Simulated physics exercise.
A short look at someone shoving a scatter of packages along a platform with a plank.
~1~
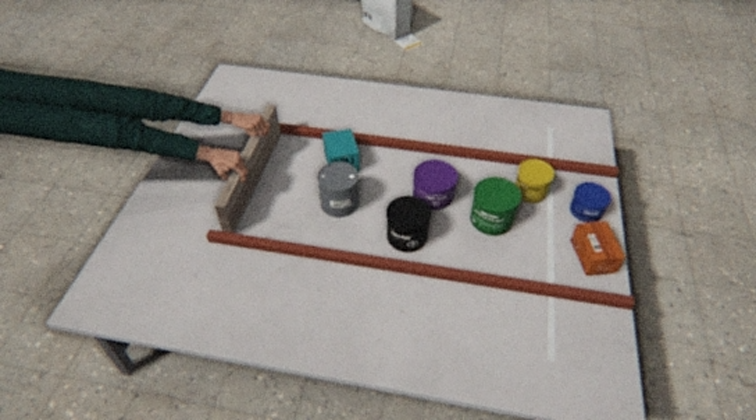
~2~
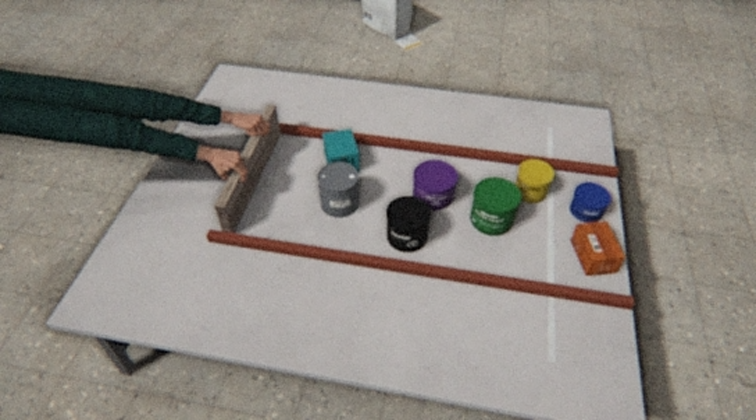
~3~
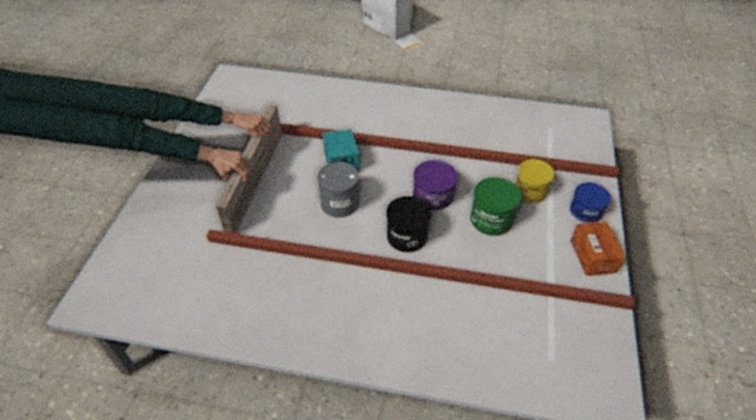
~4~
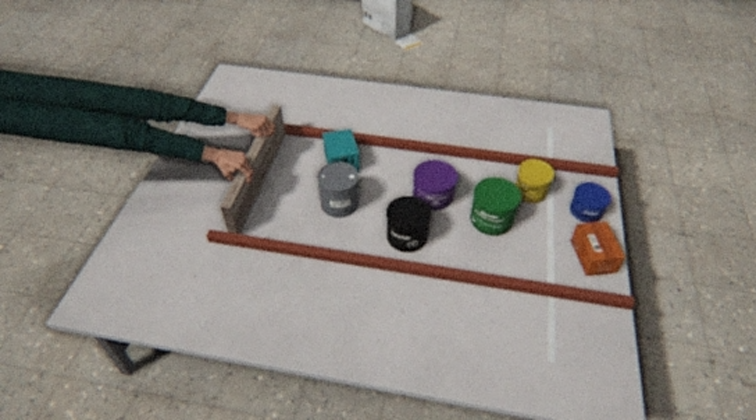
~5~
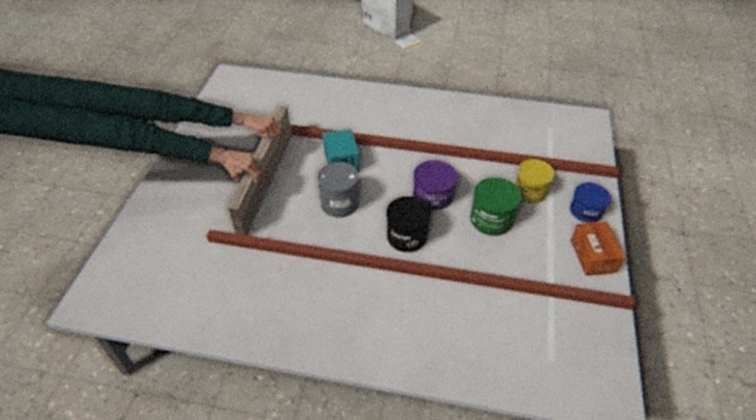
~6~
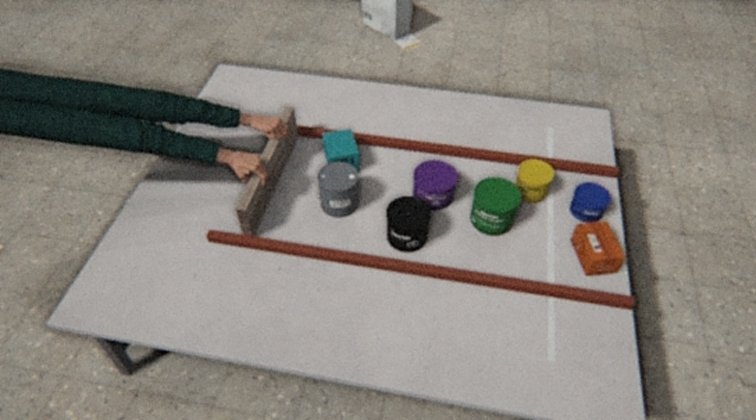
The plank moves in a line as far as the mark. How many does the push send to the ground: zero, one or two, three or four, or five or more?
As it turns out, the number that fall off is one or two.
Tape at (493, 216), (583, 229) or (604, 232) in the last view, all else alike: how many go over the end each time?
The counts: 0, 5 and 7.
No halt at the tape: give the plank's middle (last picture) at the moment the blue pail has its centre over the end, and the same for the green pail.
Its middle is around (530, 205) and around (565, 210).
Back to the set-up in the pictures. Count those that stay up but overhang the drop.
The number is 2.
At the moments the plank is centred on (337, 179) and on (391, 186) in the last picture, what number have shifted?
By then 2, and 4.
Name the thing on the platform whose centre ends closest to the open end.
That is the green pail.
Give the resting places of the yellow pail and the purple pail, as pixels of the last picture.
The yellow pail at (601, 183), the purple pail at (608, 212).
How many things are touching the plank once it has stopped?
That makes 3.
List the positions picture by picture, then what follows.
The first picture shows orange parcel (597, 248); blue pail (590, 203); yellow pail (533, 182); plank (251, 166); tape (551, 224).
The second picture shows blue pail (590, 203); grey canister (339, 190).
The third picture shows yellow pail (533, 182); black pail (408, 225).
The fourth picture shows orange parcel (597, 248); green pail (495, 207).
The fifth picture shows blue pail (590, 203); purple pail (434, 185).
The sixth picture shows orange parcel (597, 248); blue pail (590, 203); yellow pail (533, 182); plank (270, 169); tape (551, 224).
Soon after, none off yet; orange parcel at rest near (597, 248); blue pail at rest near (590, 203); yellow pail at rest near (533, 182).
By the end, the number that fall off is one or two; fallen, blue pail and orange parcel.
